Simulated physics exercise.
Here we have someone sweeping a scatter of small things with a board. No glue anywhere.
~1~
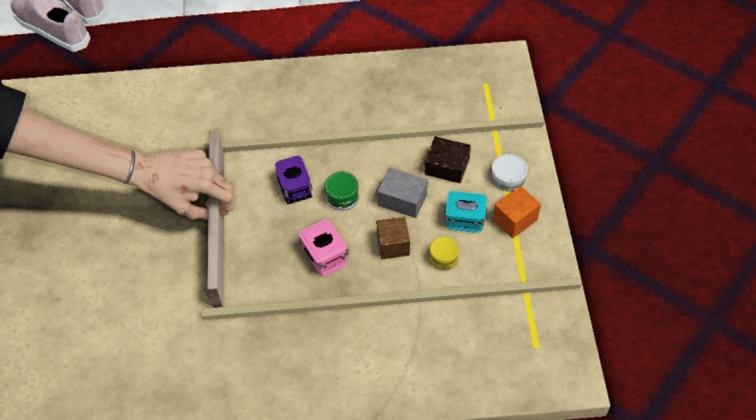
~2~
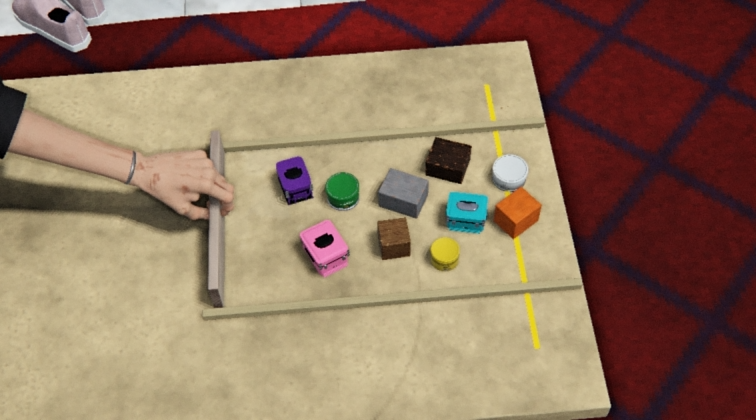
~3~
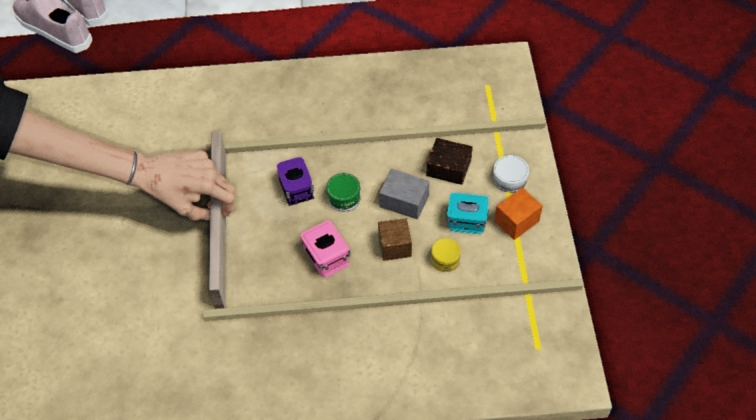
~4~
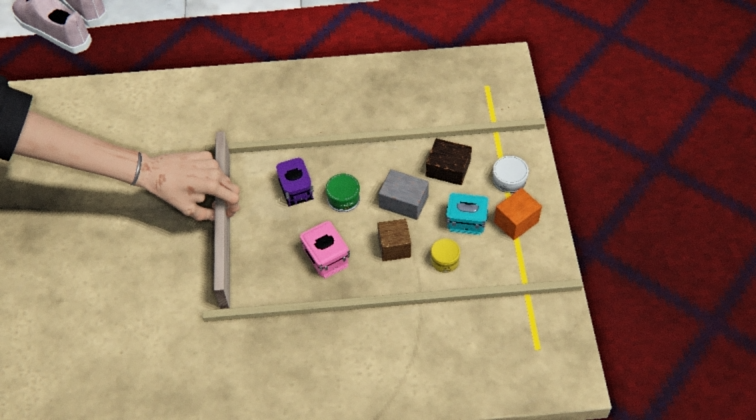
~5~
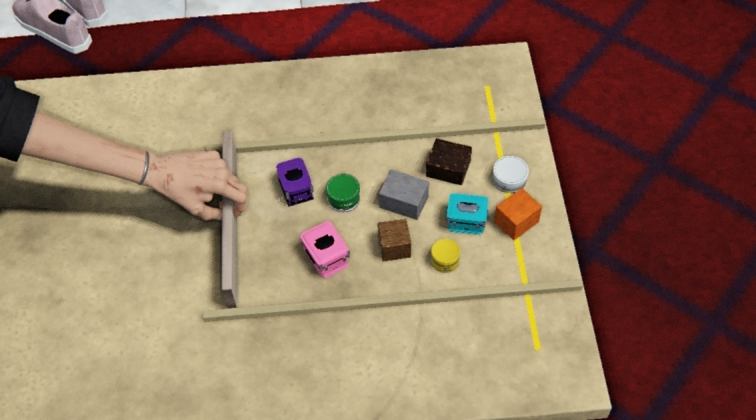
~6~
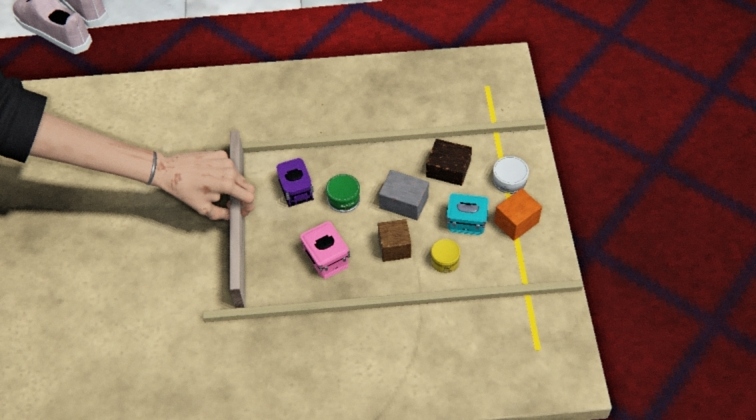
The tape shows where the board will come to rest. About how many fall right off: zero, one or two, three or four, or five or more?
Here the number that fall off is three or four.
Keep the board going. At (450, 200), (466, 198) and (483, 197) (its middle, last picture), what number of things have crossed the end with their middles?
Place by place, 0, 1 and 1.
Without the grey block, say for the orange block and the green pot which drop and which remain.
The orange block goes over, the green pot survives.
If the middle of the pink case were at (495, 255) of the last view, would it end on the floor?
The pink case stays on.
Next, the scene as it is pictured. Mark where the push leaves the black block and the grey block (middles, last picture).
First (517, 138), then (528, 201).
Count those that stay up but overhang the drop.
3 of them.
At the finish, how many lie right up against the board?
The number is 4.
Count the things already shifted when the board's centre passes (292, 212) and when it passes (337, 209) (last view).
The counts are 1 and 4.
Soon after, none off yet; white pot at rest near (510, 175); orange block at rest near (518, 214); turquoise case at rest near (467, 214).
Then, none off yet; white pot at rest near (510, 175); orange block moved about its own width near (544, 225); turquoise case moved about its own width near (511, 229).
At rest, the number that fall off is three or four; fallen, turquoise case, orange block and white pot.
